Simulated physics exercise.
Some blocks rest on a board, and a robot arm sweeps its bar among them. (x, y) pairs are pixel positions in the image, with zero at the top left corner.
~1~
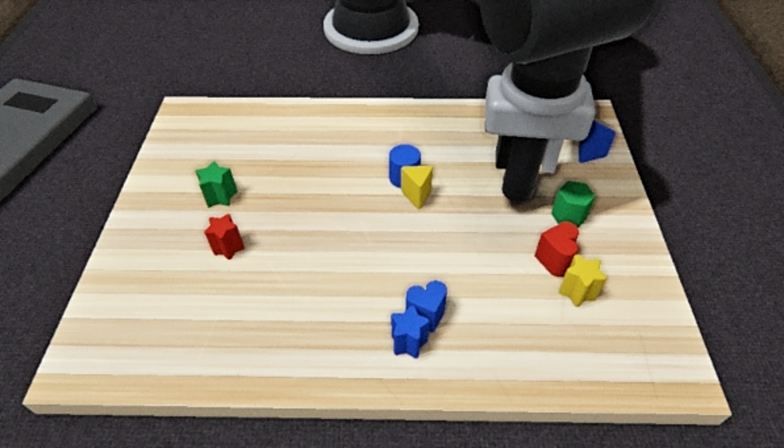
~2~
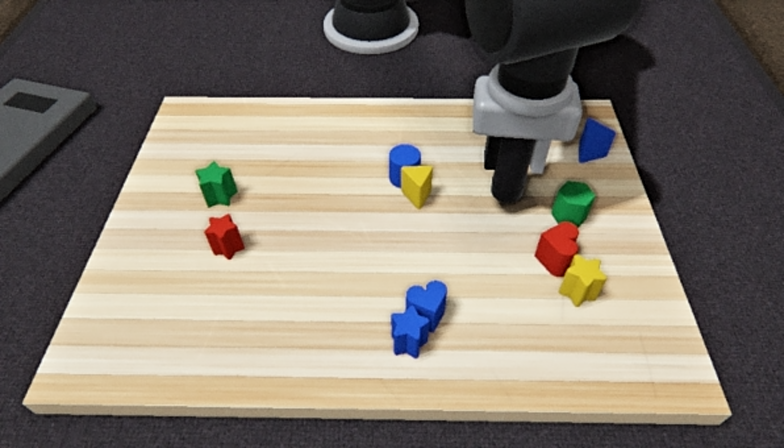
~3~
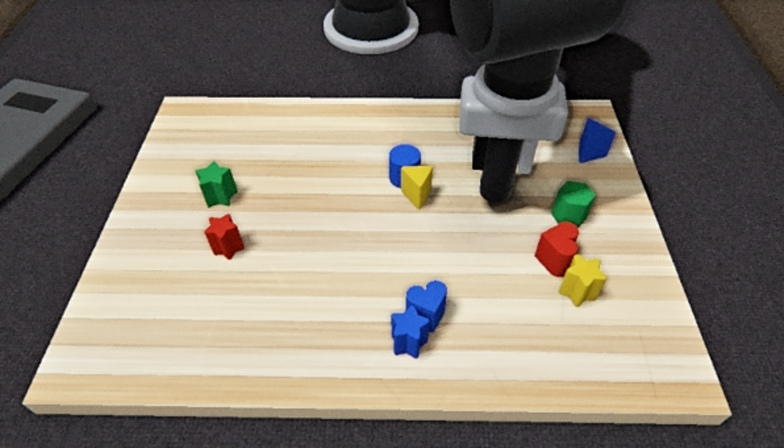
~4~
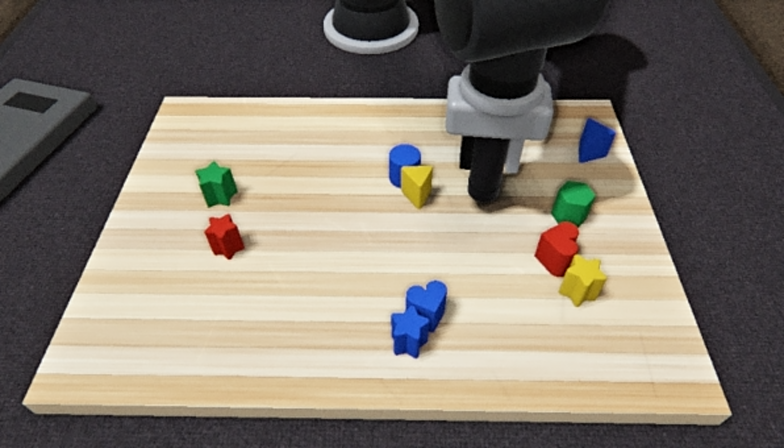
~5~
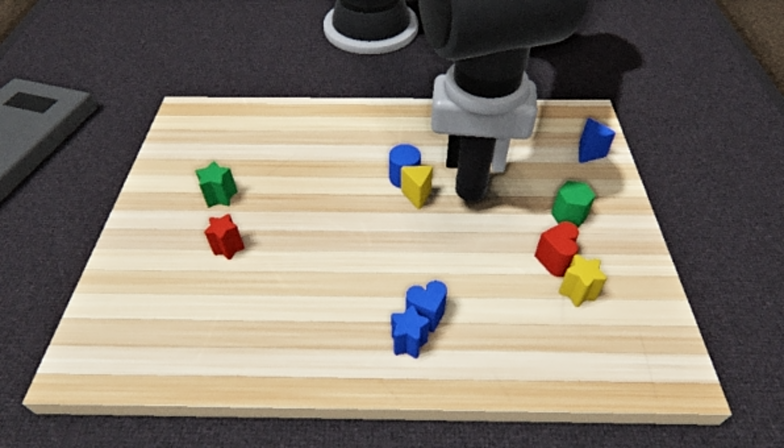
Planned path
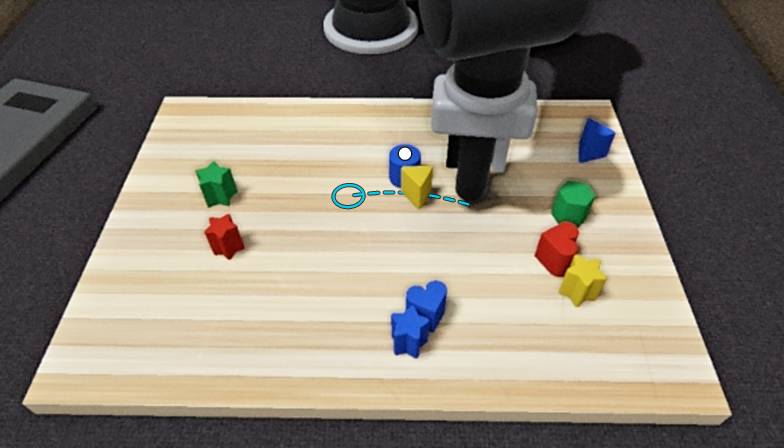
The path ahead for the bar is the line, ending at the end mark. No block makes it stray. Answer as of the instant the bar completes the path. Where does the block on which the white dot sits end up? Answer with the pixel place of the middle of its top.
Just about (388, 147).
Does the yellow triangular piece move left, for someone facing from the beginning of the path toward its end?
In short: Yes.
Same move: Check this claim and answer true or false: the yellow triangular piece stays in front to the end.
True - the claim holds.
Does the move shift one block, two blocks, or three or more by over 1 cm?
When the path ends, I think you'll find two blocks out of place by more than 1 cm.
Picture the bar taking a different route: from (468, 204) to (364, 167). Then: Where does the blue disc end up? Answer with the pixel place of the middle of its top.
Final place: (351, 125).
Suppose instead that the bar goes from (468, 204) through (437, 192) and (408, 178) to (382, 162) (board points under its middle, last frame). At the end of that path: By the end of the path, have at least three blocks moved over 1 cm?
In short: No.
The drawn path runs from (468, 204) through (409, 193) to (349, 196); the dot is on the blue disc.
What follows on the original path. One third of the way, bar (430, 182); blue disc (402, 152); yellow triangular piece (404, 172), turned 20° anticlockwise.
Two thirds of the way, bar (388, 179); blue disc (388, 146); yellow triangular piece (362, 173), turned 40° anticlockwise.
At the end, bar (347, 183); blue disc (388, 146); yellow triangular piece (321, 178), turned 45° anticlockwise.
